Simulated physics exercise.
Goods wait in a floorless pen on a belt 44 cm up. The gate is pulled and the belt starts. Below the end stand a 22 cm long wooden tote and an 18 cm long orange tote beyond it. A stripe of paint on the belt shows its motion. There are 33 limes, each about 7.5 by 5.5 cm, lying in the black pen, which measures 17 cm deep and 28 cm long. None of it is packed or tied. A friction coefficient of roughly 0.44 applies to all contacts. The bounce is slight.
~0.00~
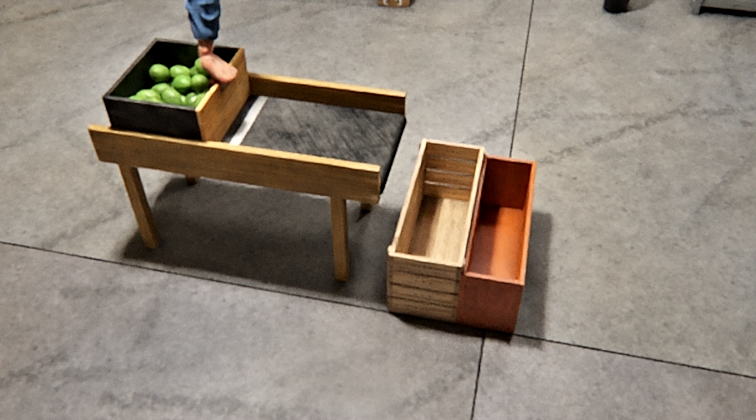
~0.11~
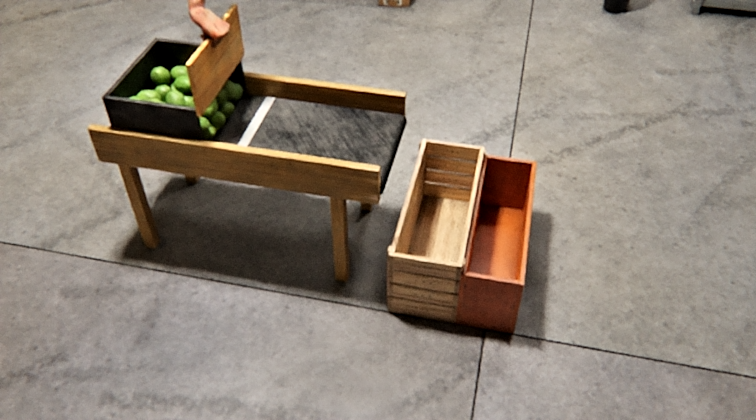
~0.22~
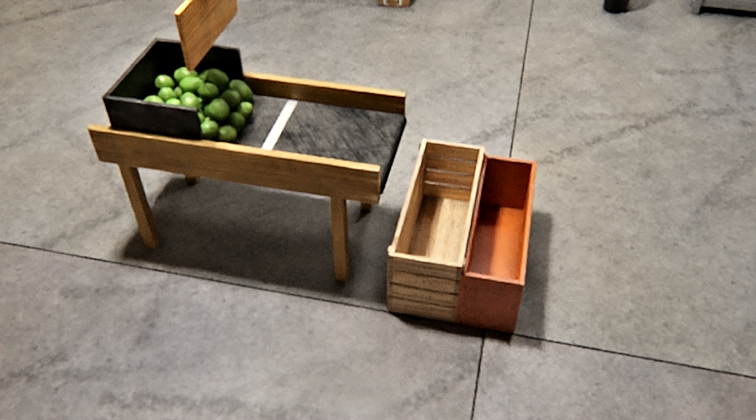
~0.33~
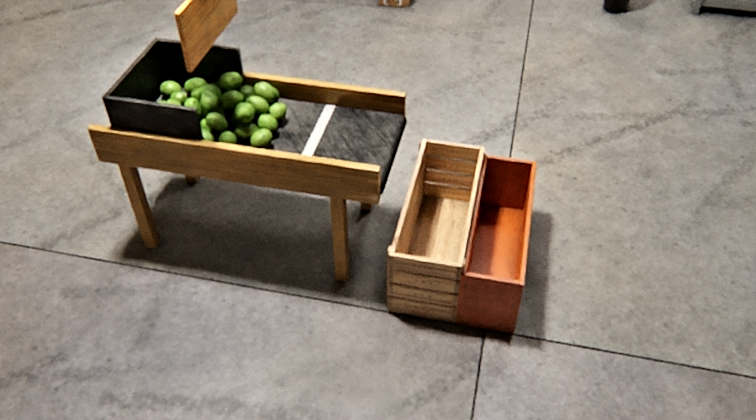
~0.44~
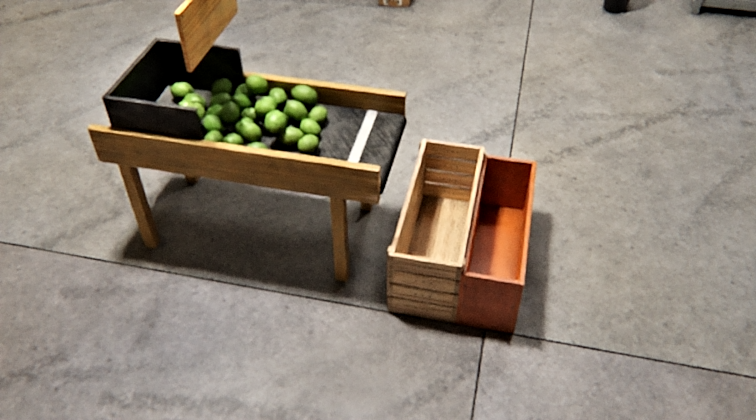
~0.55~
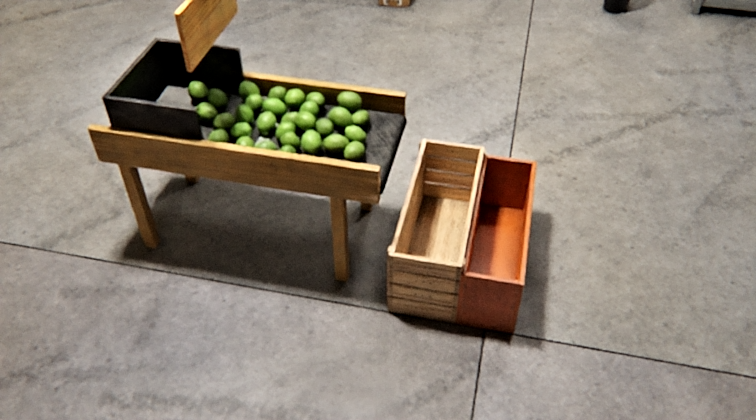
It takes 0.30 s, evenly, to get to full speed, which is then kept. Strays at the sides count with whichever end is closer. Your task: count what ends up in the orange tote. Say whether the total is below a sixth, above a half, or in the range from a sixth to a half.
The total is in that range, from a sixth to a half.
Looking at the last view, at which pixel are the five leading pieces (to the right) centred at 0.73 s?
Their mean place is near (430, 149).
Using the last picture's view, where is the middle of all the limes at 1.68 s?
Look near pixel (444, 237).
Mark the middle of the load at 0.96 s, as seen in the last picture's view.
You'd find the load's middle at roughly (445, 167).
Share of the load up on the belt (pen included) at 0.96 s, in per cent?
Some 25 per cent.
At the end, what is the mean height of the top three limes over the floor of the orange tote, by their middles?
4 cm, more or less.
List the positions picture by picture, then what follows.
In the first frame (we follow the rim corner now nearest the camera), black pen at (196, 109); orange tote at (519, 282); belt has run 0 cm; nothing out yet.
The second frame shows black pen at (196, 109); belt has run 3 cm.
The third frame shows black pen at (196, 109); belt has run 10 cm; 4 out, the lowest lime at (226, 136).
The fourth frame shows black pen at (196, 109); belt has run 23 cm; 14 out, the lowest lime at (247, 132).
The fifth frame shows black pen at (196, 109); belt has run 38 cm; 22 out, the lowest lime at (257, 151).
The sixth frame shows black pen at (196, 109); orange tote at (519, 282); belt has run 52 cm; 28 out, the lowest lime at (245, 147).
After 0.73 s, 2 still in the black pen, 22 on the belt and 9 in the air.
After 0.96 s, 4 in the wooden tote, 3 in the orange tote, 9 on the belt and 17 in the air.
After 1.27 s, 19 in the wooden tote, 9 in the orange tote, 2 on the belt and 3 in the air.
When it is over (at 1.68 s), 23 in the wooden tote, 9 in the orange tote and 1 on the ground beyond the orange tote. Asked share, 9 of 33, 27 per cent.
